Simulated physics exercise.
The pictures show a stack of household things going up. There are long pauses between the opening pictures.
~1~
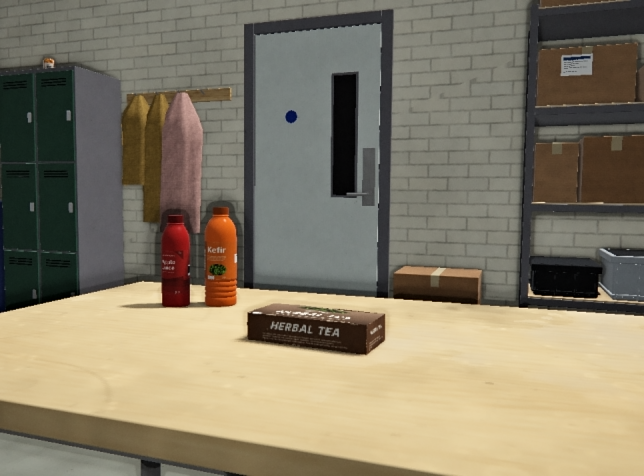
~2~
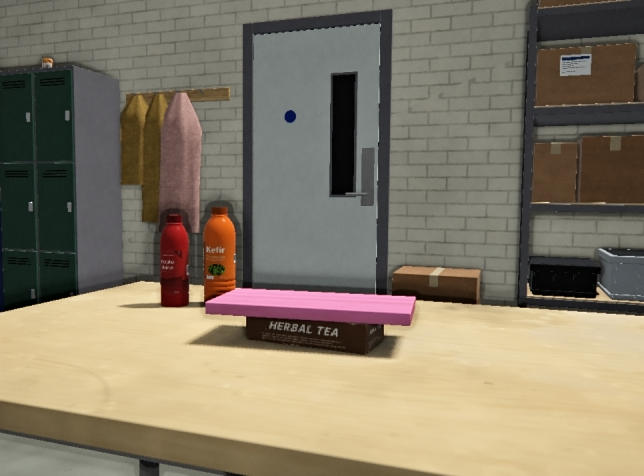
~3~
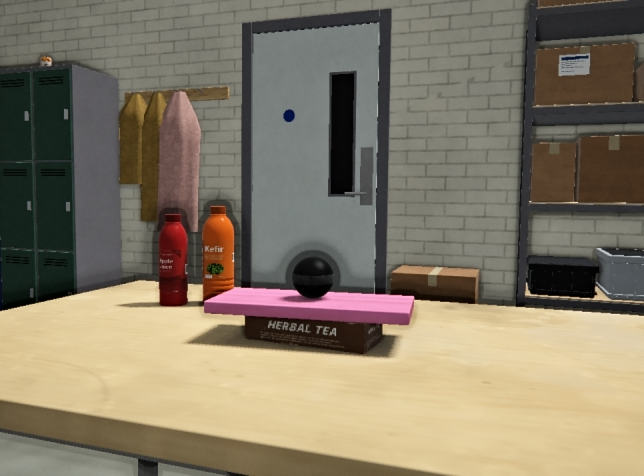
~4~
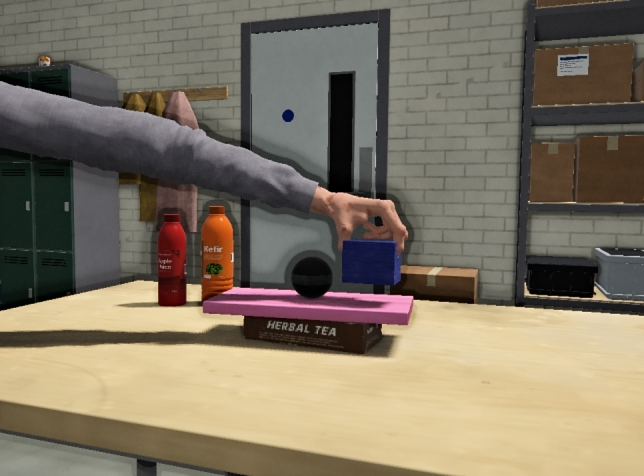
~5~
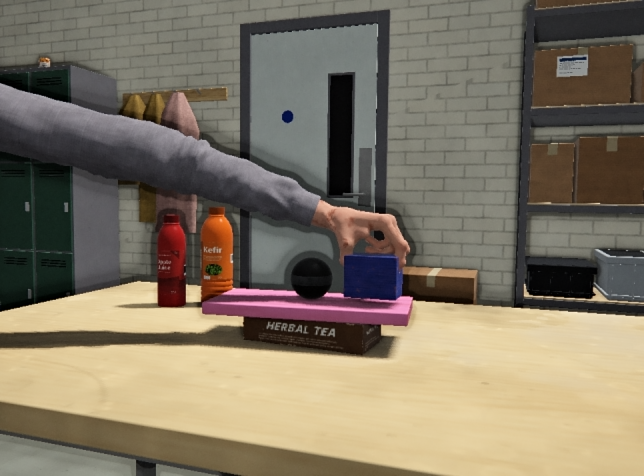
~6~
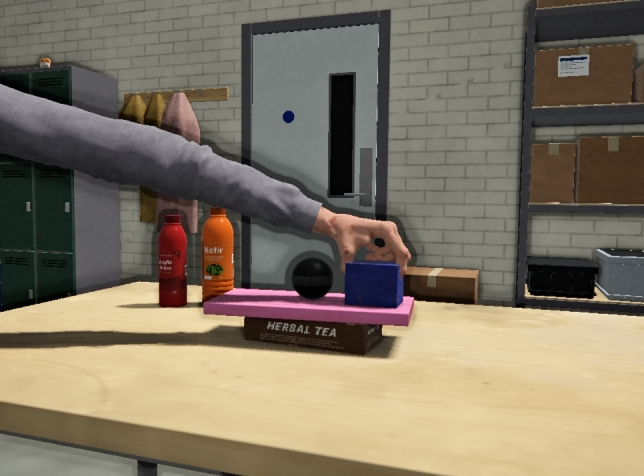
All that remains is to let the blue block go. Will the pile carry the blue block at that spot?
As it turns out, it keeps its balance.
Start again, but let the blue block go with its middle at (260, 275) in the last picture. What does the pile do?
Then it holds.
Then, 0.20 s past the last view, nothing moves.
Then, 0.60 s past the last view, blue block resting near (375, 283).
Finally, all 6 still in place. Final places as the last picture's camera would see them, blue block near (375, 283). The pile stays up.
